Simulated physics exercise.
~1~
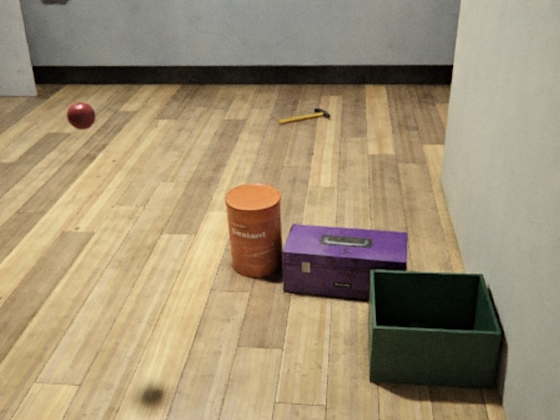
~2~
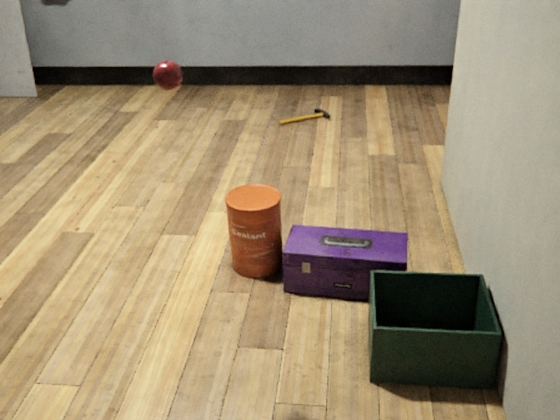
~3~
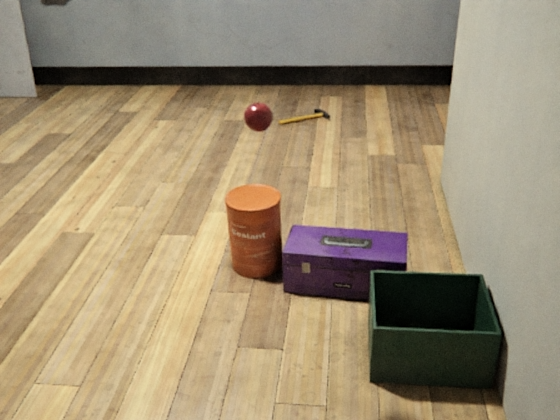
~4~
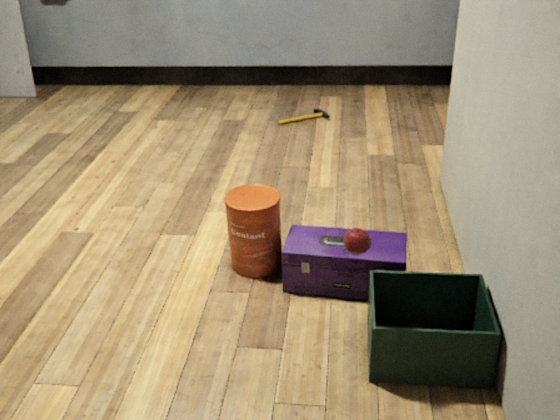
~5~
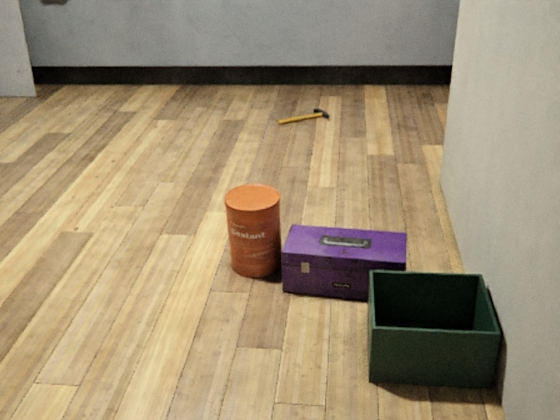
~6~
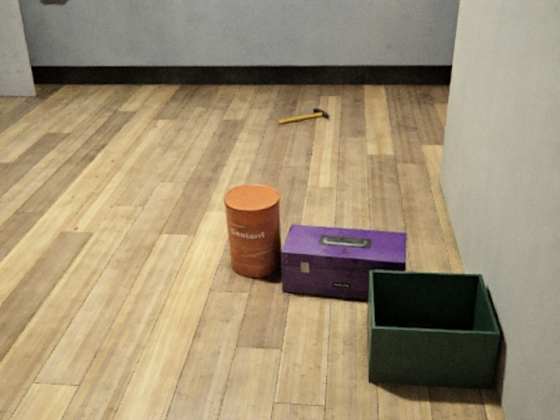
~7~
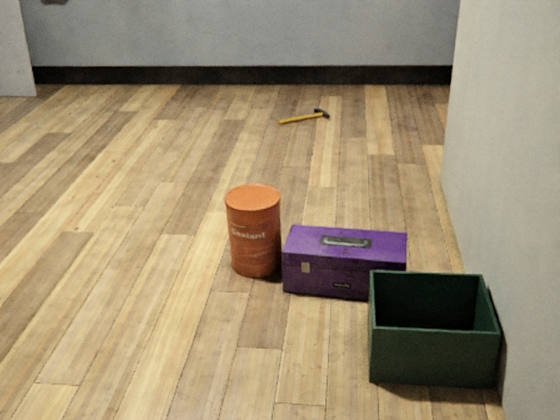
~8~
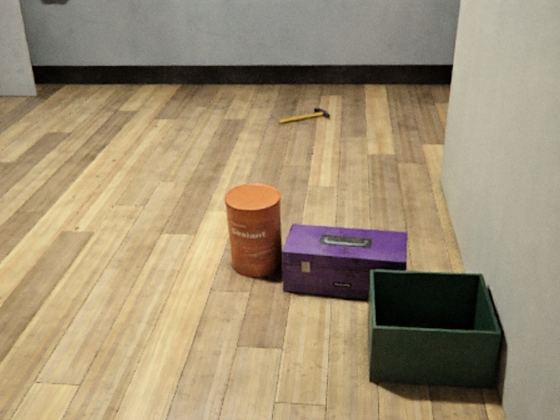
We see a red apple fly rightward in an arc over a wooden floor, rising, then falling past an orange pail and a purple toolbox towards an open green box. It ends up inside, out of sight, while the pail, toolbox and a hammer behind stay still.
